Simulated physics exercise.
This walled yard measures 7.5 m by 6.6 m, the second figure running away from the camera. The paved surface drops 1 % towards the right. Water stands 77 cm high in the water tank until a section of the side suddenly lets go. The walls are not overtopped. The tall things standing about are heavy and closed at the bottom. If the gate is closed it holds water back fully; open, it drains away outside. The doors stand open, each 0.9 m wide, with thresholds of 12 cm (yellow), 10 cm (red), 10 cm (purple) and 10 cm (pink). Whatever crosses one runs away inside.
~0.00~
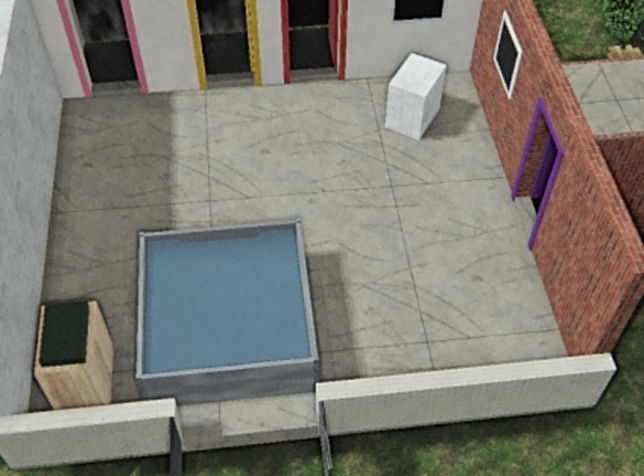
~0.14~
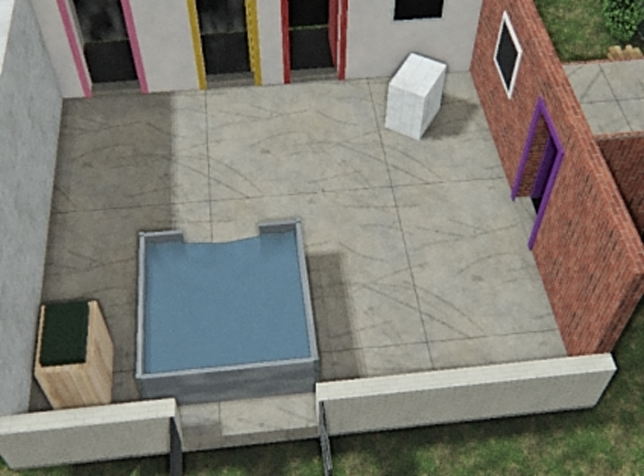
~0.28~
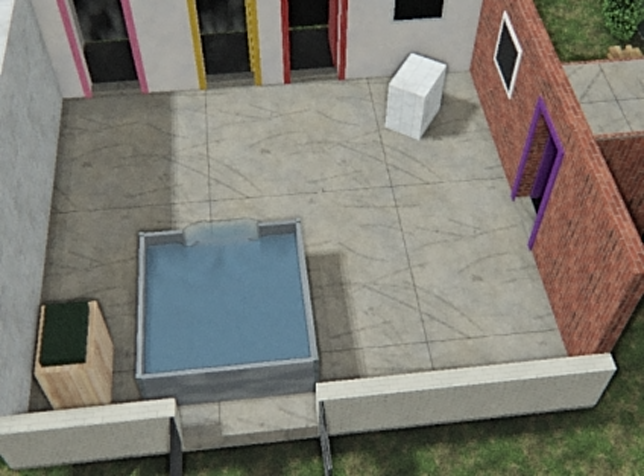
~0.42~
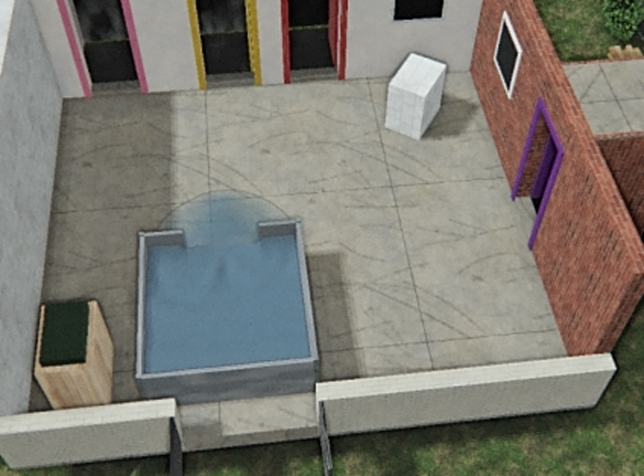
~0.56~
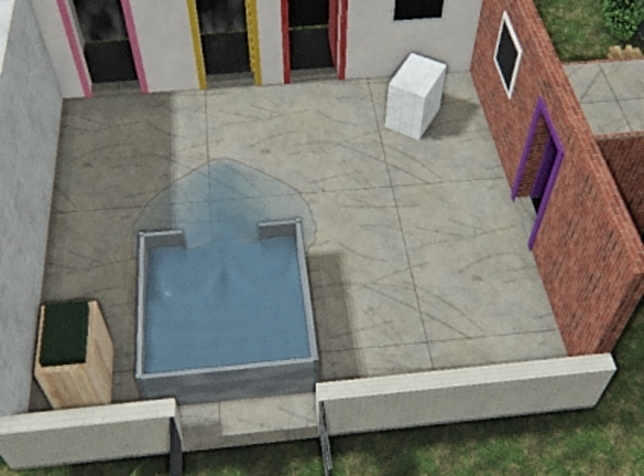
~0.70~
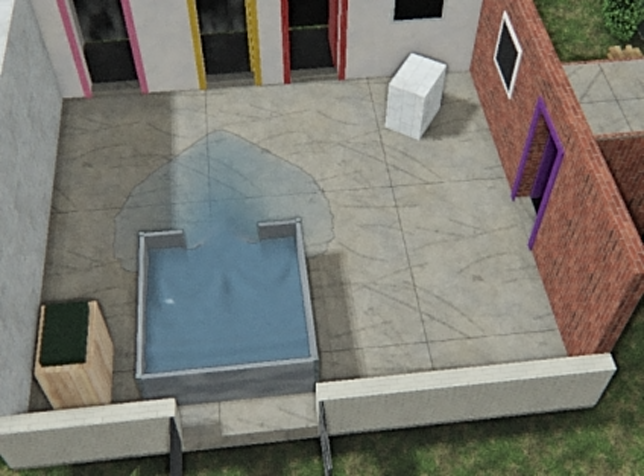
Walled paved yard with coloured doorways, water pouring through a gap in a full tank's far side and fanning across the floor.
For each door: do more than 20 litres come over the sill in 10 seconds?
Door by door: At the yellow door it passes the limit; at the red door it exceeds the limit; at the purple door it keeps below the limit; at the pink door it goes over the limit.
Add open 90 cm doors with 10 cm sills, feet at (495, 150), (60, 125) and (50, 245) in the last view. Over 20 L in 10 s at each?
In that order: Not over, past it, under.
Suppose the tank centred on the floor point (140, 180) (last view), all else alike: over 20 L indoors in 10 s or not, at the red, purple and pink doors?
Against that limit: Red below, purple not over, pink over.
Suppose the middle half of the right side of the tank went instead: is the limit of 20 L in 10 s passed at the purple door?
Then: Purple above.
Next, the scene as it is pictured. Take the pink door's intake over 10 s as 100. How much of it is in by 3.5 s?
About 65 per cent.
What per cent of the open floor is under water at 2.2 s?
Some 45 per cent of it.
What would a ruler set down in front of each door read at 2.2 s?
In cm: Yellow 29, red 21, purple 0, pink 21.
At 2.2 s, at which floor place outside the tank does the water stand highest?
Near (63, 102).
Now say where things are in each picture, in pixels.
The first frame shows still water, 77 cm deep, in the water tank at (225, 297).
In the second frame, the front is at a hidden place, 0.6 m from the gap on the water tank's far side; 0.3 m2 of floor is under water; 77 cm left at the back of the water tank.
In the third frame, the front is at a hidden place, 0.9 m from the gap on the water tank's far side; 1.0 m2 of floor is under water; 77 cm left at the back of the water tank.
In the fourth frame, water pours out on the water tank's far side and has run 1.4 m, to (238, 194); typically 9 cm deep outside, 77 cm at the water tank's back.
In the fifth frame, water pours out on the water tank's far side and has run 2.1 m, to (211, 164); typically 6 cm deep outside, 74 cm at the water tank's back.
In the sixth frame, water pours out on the water tank's far side and has run 2.8 m, to (220, 133); typically 5 cm deep outside, 66 cm at the water tank's back.
After 1.4 s water covers 35 % of the floor and is deepest (44 cm) near (223, 257); yellow door 18 cm at the sill, 15 L in, red door not reached, purple door not reached, pink door not reached.
After 2.2 s water covers 45 % of the floor and is deepest (42 cm) near (63, 102); yellow door 29 cm at the sill, 87 L in, red door 21 cm at the sill, 21 L in, purple door not reached, pink door 21 cm at the sill, 18 L in.
After 3.5 s water covers 50 % of the floor and is deepest (28 cm) near (223, 257); yellow door 20 cm at the sill, 177 L in, red door 17 cm at the sill, 72 L in, purple door not reached, pink door 21 cm at the sill, 80 L in.
After 6.0 s water covers 70 % of the floor and is deepest (20 cm) near (467, 81); yellow door 15 cm at the sill, 222 L in, red door 13 cm at the sill, 96 L in, purple door 4 cm at the sill, 0 L in, pink door 13 cm at the sill, 111 L in.
After 10.0 s water covers 95 % of the floor and is deepest (17 cm) near (566, 372); yellow door 9 cm at the sill, 227 L in, red door 11 cm at the sill, 103 L in, purple door 9 cm at the sill, 0 L in, pink door 8 cm at the sill, 121 L in.
